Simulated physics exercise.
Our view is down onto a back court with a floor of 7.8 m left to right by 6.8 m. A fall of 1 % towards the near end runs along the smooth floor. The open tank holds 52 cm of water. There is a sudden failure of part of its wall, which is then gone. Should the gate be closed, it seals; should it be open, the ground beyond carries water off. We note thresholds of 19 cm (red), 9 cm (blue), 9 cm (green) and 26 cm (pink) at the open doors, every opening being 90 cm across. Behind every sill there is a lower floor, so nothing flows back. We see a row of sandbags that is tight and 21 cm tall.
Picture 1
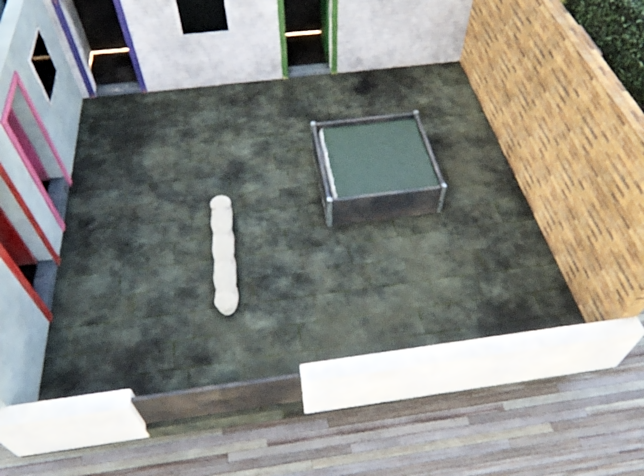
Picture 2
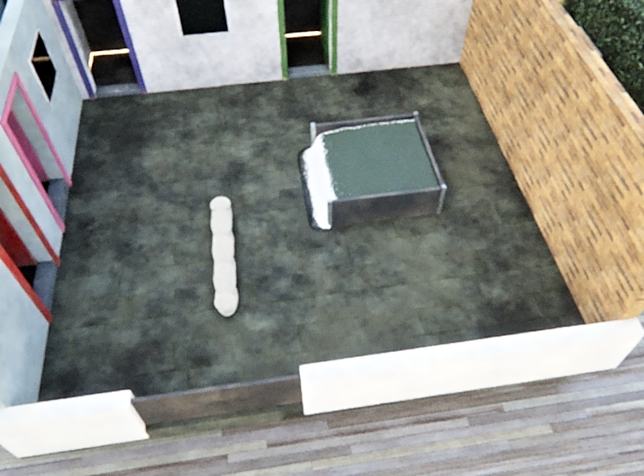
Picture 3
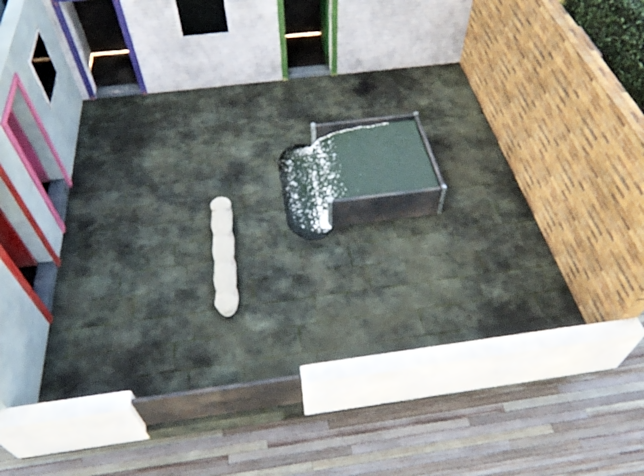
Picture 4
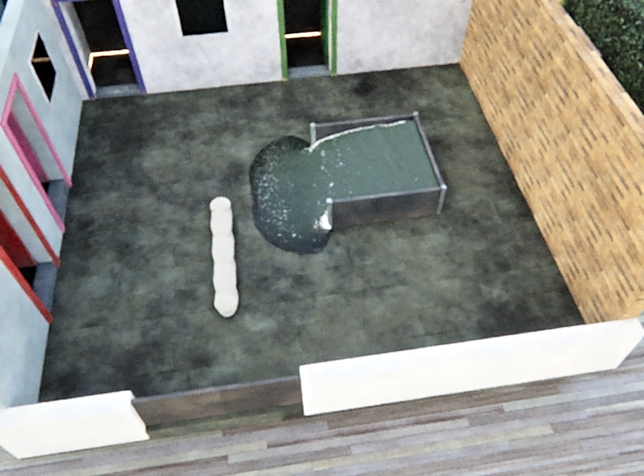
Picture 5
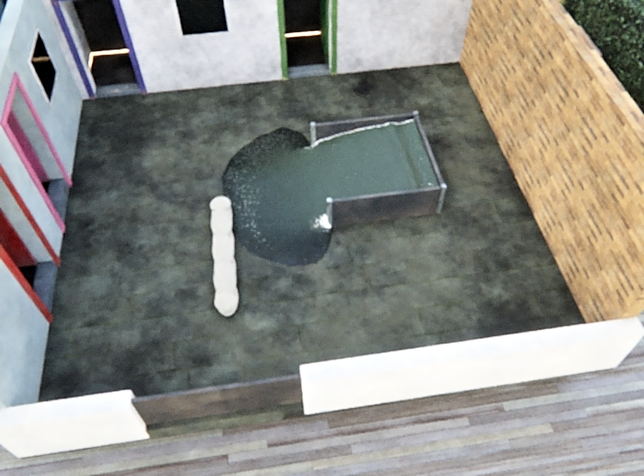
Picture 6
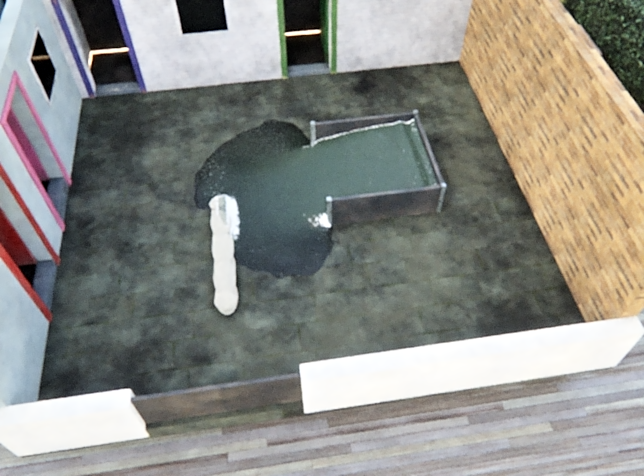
The clip shows a walled court with a dark floor and an open tank of water; the tank's left side gives way and water pours out, spreading leftward across the floor and around the upper end of a pale, lumpy barrier.
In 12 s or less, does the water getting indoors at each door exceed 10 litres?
At the red door the amount will stay short of the limit; at the blue door the amount will climb above the limit; at the green door the amount will stay short of the limit; at the pink door the amount will stay short of the limit.
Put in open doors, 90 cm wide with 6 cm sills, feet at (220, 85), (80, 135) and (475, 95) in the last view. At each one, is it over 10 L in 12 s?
Per doorway, in order: Insufficient / sufficient / insufficient.
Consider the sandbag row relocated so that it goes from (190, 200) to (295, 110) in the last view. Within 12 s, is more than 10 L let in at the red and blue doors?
Checking the limit, red is fine, blue is fine.
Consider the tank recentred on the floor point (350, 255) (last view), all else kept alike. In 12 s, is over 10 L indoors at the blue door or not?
Then blue falls short.
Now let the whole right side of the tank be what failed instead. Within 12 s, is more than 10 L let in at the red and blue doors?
Against the limit, the red door stays within it and the blue door stays within it.
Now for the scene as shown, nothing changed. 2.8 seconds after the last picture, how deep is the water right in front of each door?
In centimetres - red: 5, blue: 14, green: 0, pink: 12.
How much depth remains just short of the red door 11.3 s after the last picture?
About 6.5 centimetres.
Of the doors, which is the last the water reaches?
That's the green door.
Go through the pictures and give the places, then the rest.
The first picture shows the open tank at (375, 157) is whole and still, 52 cm deep.
In the second picture, the front is at (320, 227), 0.9 m from the gap at (323, 179); 0.3 m2 of floor is under water; 52 cm left at the back of the open tank.
In the third picture, water pours out at (323, 180) and has run 1.1 m, to (307, 235); typically 9 cm deep outside, 52 cm at the open tank's back.
In the fourth picture, water pours out at (323, 181) and has run 1.4 m, to (290, 246); typically 8 cm deep outside, 52 cm at the open tank's back.
In the fifth picture, water pours out at (323, 180) and has run 1.7 m, to (232, 224); typically 6 cm deep outside, 48 cm at the open tank's back.
In the sixth picture, the front is at (201, 176), 2.2 m from the gap at (322, 179); 4.8 m2 of floor is under water; 43 cm left at the back of the open tank.
Then, 0.7 s after the last picture water covers 20 % of the floor and is deepest (32 cm) near (238, 214); red door not reached, blue door not reached, green door not reached, pink door not reached.
Then, 1.5 s after the last picture water covers 35 % of the floor and is deepest (26 cm) near (239, 222); red door not reached, blue door not reached, green door not reached, pink door 17 cm at the sill, 0 L in.
Then, 2.8 s after the last picture water covers 45 % of the floor and is deepest (27 cm) near (83, 100); red door 5 cm at the sill, 0 L in, blue door 14 cm at the sill, 2 L in, green door not reached, pink door 12 cm at the sill, 0 L in.
Then, 6.3 s after the last picture water covers 70 % of the floor and is deepest (10 cm) near (173, 408); red door 4 cm at the sill, 0 L in, blue door 5 cm at the sill, 34 L in, green door 2 cm at the sill, 0 L in, pink door 5 cm at the sill, 0 L in.
Then, 11.3 s after the last picture water covers 80 % of the floor and is deepest (11 cm) near (35, 428); red door 6 cm at the sill, 0 L in, blue door 1 cm at the sill, 34 L in, green door 1 cm at the sill, 0 L in, pink door 2 cm at the sill, 0 L in.
